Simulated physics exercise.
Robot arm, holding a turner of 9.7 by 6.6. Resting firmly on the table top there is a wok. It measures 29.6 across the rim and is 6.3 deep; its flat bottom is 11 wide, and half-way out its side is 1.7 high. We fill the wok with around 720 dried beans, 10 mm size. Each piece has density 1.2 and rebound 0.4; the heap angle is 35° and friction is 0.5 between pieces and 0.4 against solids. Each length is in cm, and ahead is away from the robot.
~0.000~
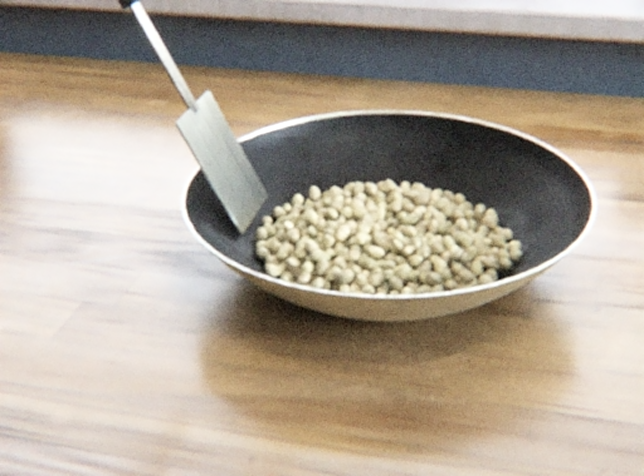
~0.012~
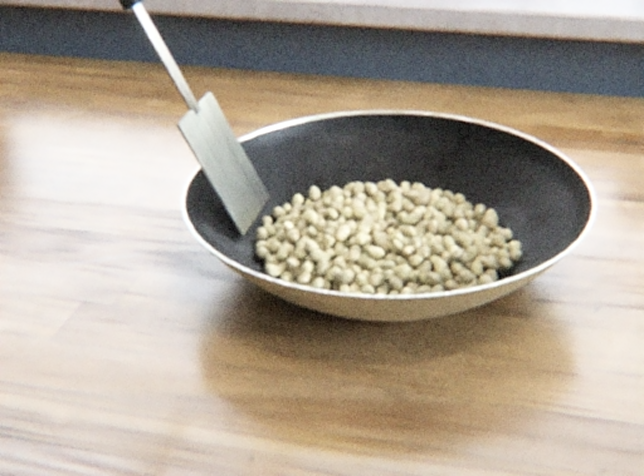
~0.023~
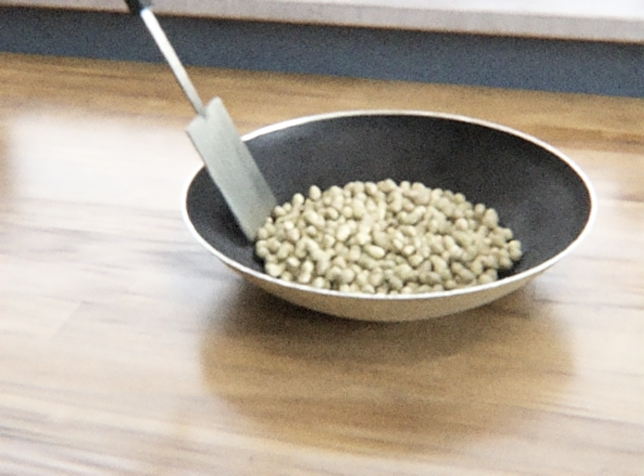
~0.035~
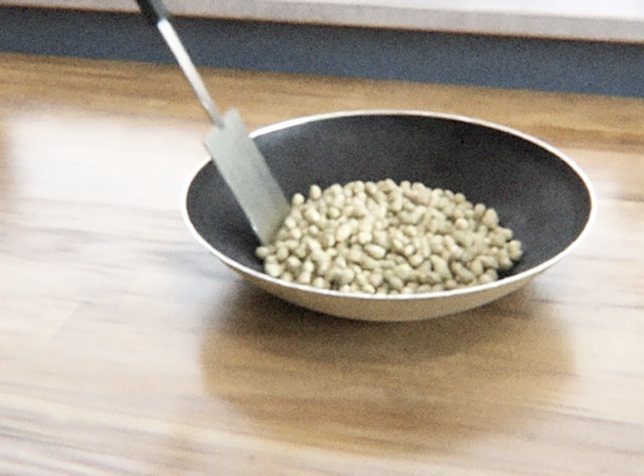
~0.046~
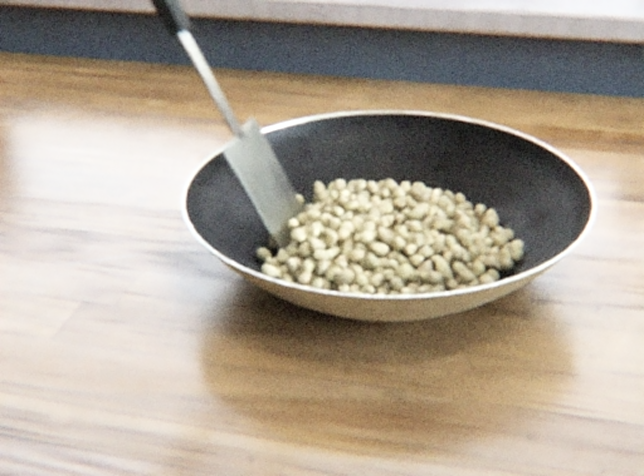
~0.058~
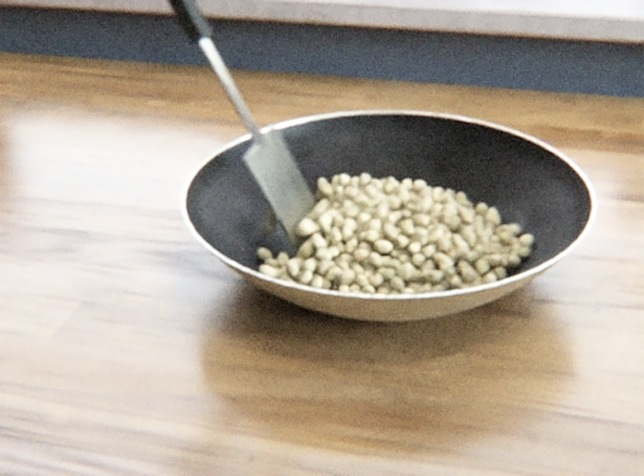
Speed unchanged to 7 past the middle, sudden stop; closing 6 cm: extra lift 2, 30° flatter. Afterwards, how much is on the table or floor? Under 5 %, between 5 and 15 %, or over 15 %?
Between 5 and 15 %.
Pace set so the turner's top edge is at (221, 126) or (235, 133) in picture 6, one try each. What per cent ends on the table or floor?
Estimates: About 0 %, about 0 %.
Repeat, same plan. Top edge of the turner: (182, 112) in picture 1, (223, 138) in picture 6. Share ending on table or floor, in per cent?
About 0 per cent.
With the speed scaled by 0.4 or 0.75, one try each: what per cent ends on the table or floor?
Some 0 per cent, then some 5 per cent, on the table or floor.
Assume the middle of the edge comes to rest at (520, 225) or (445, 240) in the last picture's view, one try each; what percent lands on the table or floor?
Around 35 per cent for the first try and 0 per cent for the second.
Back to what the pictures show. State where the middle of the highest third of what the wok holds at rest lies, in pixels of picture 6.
The middle lies somewhere around (518, 229).
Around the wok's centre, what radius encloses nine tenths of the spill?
Distance: Approx. 30 cm.
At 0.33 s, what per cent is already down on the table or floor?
Close to 4 per cent of the load.
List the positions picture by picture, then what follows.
In the first picture, turner top edge at (192, 107), sloping 63°; upper third of the load around (380, 237), from x 260 to 515, top at y 185; 716 in the wok.
In the second picture, turner top edge at (194, 108), sloping 63°; upper third of the load around (380, 237), from x 260 to 515, top at y 185.
In the third picture, turner top edge at (202, 114), sloping 63°; upper third of the load around (380, 237), from x 260 to 515, top at y 185.
In the fourth picture, turner top edge at (219, 124), sloping 63°; upper third of the load around (380, 237), from x 260 to 515, top at y 185.
In the fifth picture, turner top edge at (239, 134), sloping 63°; upper third of the load around (381, 233), from x 265 to 515, top at y 185.
In the sixth picture, turner top edge at (259, 141), sloping 63°; upper third of the load around (389, 228), from x 265 to 525, top at y 180; 716 in the wok.
After 0.09 s, sloping 63°, highest piece 8 above the table; 716 in the wok.
After 0.12 s, sloping 56°, highest piece 12 above the table; 714 in the wok, 2 on the blade or in flight.
After 0.33 s, sloping 33°, highest piece 16 above the table; 648 in the wok, 34 on the table or floor, 34 on the blade or in flight.
After 1.38 s, sloping 33°, highest piece 6 above the table; 647 in the wok, 69 on the table or floor.
At rest, 647 in the wok, 69 on the table or floor. That is 10 % on the table or floor.
